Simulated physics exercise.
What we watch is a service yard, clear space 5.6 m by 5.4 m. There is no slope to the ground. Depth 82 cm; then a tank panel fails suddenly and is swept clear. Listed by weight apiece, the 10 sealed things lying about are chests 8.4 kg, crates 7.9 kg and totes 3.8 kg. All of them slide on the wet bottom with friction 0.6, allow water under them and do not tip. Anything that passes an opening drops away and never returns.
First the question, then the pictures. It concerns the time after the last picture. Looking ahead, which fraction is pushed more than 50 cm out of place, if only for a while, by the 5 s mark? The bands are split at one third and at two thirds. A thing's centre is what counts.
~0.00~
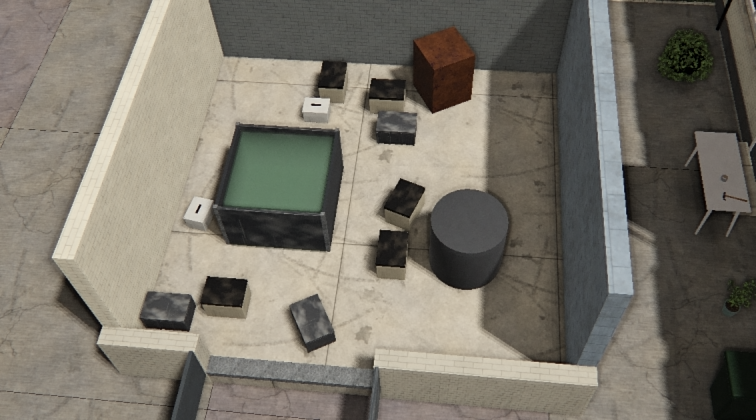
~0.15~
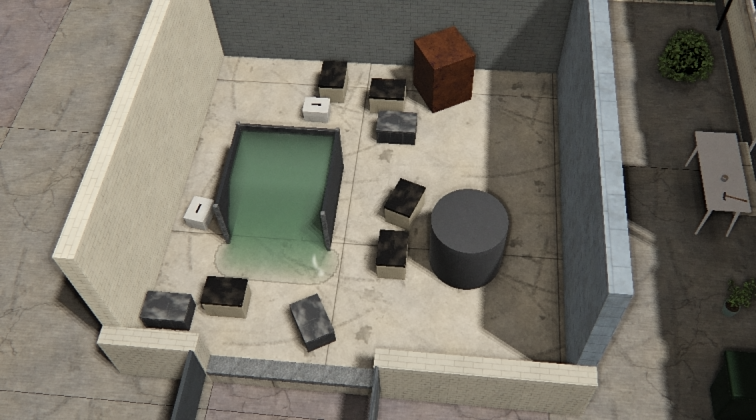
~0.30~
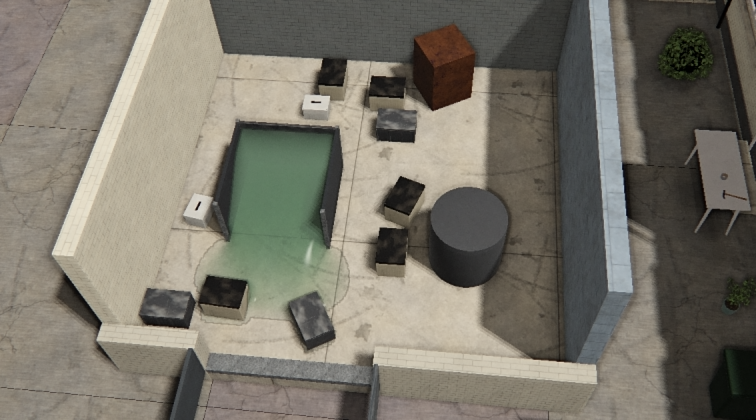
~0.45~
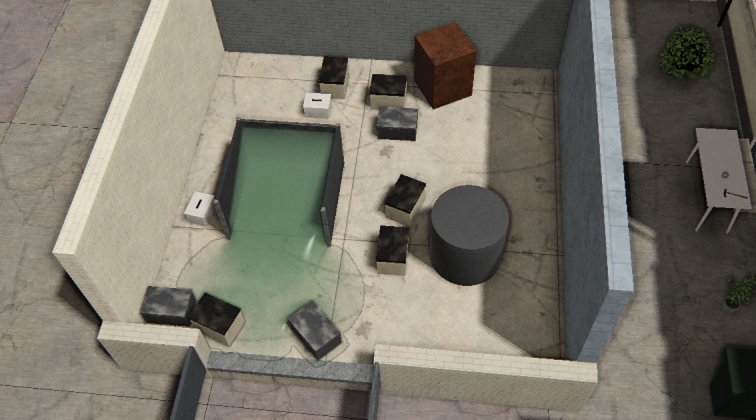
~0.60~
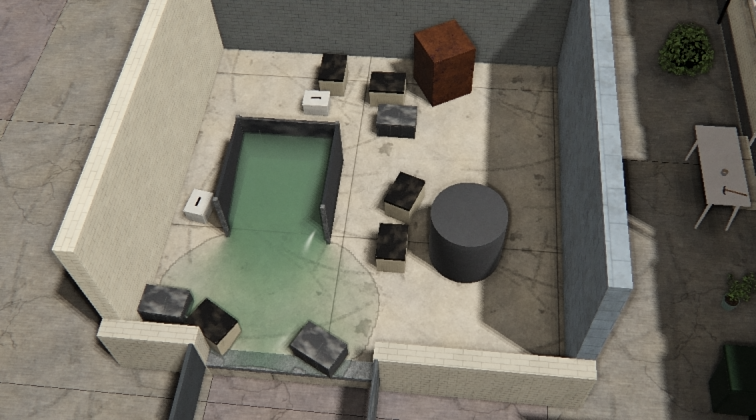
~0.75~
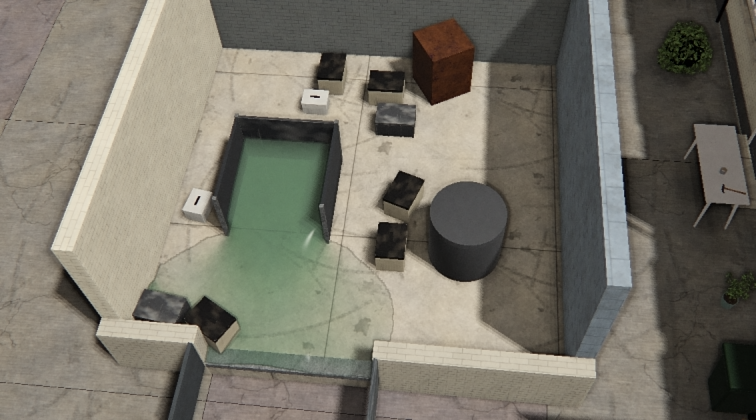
From a third up to two thirds.
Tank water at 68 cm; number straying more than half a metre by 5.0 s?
Then the count would be 4.
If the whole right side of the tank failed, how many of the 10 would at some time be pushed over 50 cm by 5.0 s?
The answer then is 2.
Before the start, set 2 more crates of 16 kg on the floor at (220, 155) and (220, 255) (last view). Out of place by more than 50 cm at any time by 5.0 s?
First goes beyond, then goes beyond.
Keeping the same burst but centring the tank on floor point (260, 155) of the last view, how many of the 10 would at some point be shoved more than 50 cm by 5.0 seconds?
That gives 4 of them.
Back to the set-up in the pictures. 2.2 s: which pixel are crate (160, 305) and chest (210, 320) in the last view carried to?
Somewhere around (175, 278) and (226, 351).
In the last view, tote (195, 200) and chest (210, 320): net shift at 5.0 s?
300 cm, gone out.
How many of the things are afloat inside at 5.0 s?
It comes to 2 of them.
After 1.1 s 2 of 10 are over 50 cm from their spots; 2 afloat.
After 2.2 s 2 of 10 are over 50 cm from their spots; 2 afloat.
After 3.5 s 4 of 10 are over 50 cm from their spots; 2 afloat.
After 5.0 s 4 of 10 are over 50 cm from their spots, and 4 have been at some point; 2 afloat.
